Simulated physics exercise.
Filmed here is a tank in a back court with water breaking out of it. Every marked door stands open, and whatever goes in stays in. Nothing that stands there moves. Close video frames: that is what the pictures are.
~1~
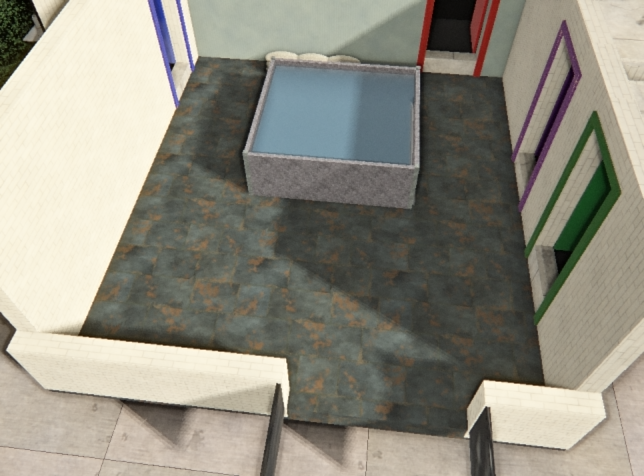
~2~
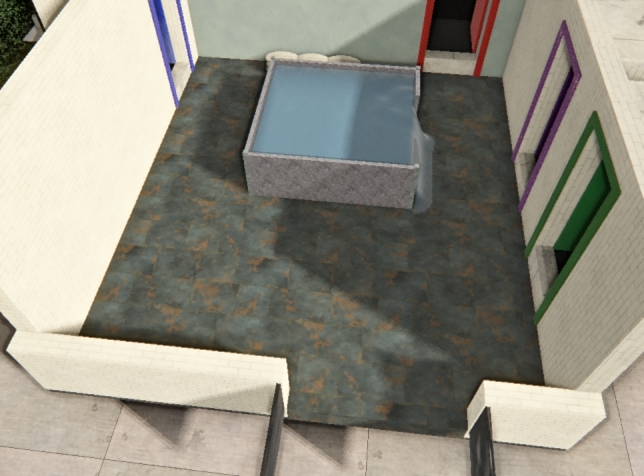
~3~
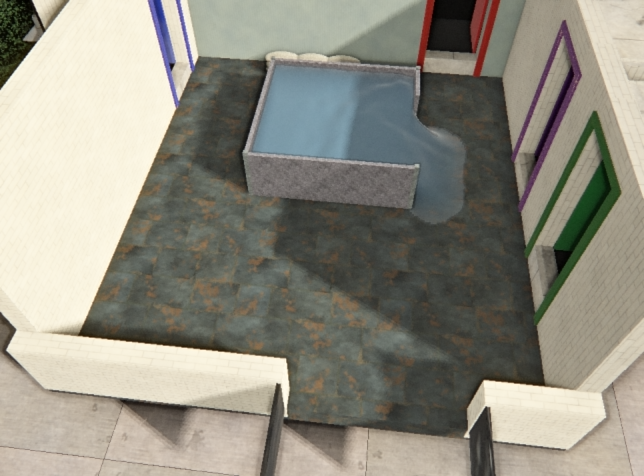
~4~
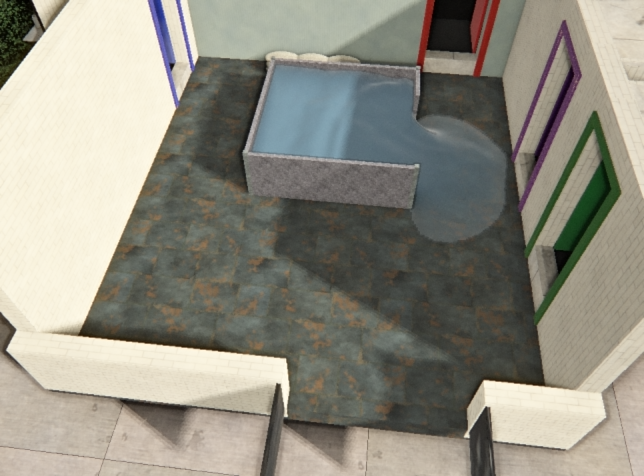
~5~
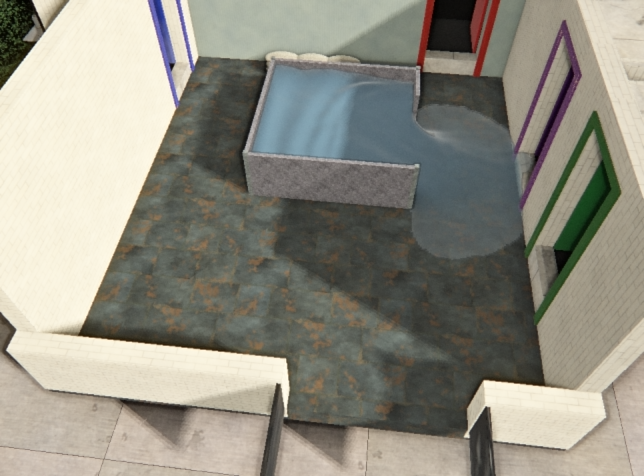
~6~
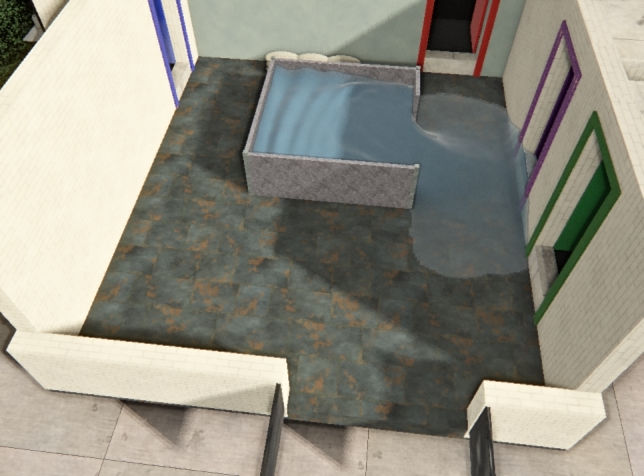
A stone tank of water breaks open on its right side and water spreads across the dark floor.
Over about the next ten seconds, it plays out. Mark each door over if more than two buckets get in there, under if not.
Purple door - over; green door - under; red door - under; blue door - under.
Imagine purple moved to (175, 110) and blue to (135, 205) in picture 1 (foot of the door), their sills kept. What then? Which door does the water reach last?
The door marked blue comes last.
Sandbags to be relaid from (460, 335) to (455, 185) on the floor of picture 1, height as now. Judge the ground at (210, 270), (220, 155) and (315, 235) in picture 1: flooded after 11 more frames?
In turn: Free of water, dry, not flooded.
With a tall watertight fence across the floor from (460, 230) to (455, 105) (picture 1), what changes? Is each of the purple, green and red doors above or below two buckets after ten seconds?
Note - purple door: Does not reach it; green door: Does not reach it; red door: Crosses the line.
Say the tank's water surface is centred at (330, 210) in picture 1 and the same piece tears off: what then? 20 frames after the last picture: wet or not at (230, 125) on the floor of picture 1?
Answer: Untouched.
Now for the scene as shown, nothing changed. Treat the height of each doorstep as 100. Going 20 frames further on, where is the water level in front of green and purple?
Approx. 50 % followed by 120 %.
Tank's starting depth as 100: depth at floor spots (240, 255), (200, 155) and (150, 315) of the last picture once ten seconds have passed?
Respectively near 10, 6 and 12 per cent.
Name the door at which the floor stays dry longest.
I'd go with the blue door.
A moment on, water covers 20 % of the floor; the purple door far over two buckets in, the green door wet at the sill, nothing in, the red door wet at the sill, nothing in, the blue door not reached.
Next, water covers 30 % of the floor; the purple door far over two buckets in, the green door wet at the sill, nothing in, the red door wet at the sill, nothing in, the blue door not reached.
Then, water covers 50 % of the floor; the purple door far over two buckets in, the green door wet at the sill, nothing in, the red door wet at the sill, nothing in, the blue door not reached.
Later, water covers 75 % of the floor; the purple door far over two buckets in, the green door wet at the sill, nothing in, the red door wet at the sill, nothing in, the blue door wet at the sill, nothing in.
In the end, water covers 95 % of the floor; the purple door far over two buckets in, the green door wet at the sill, nothing in, the red door wet at the sill, nothing in, the blue door wet at the sill, nothing in.
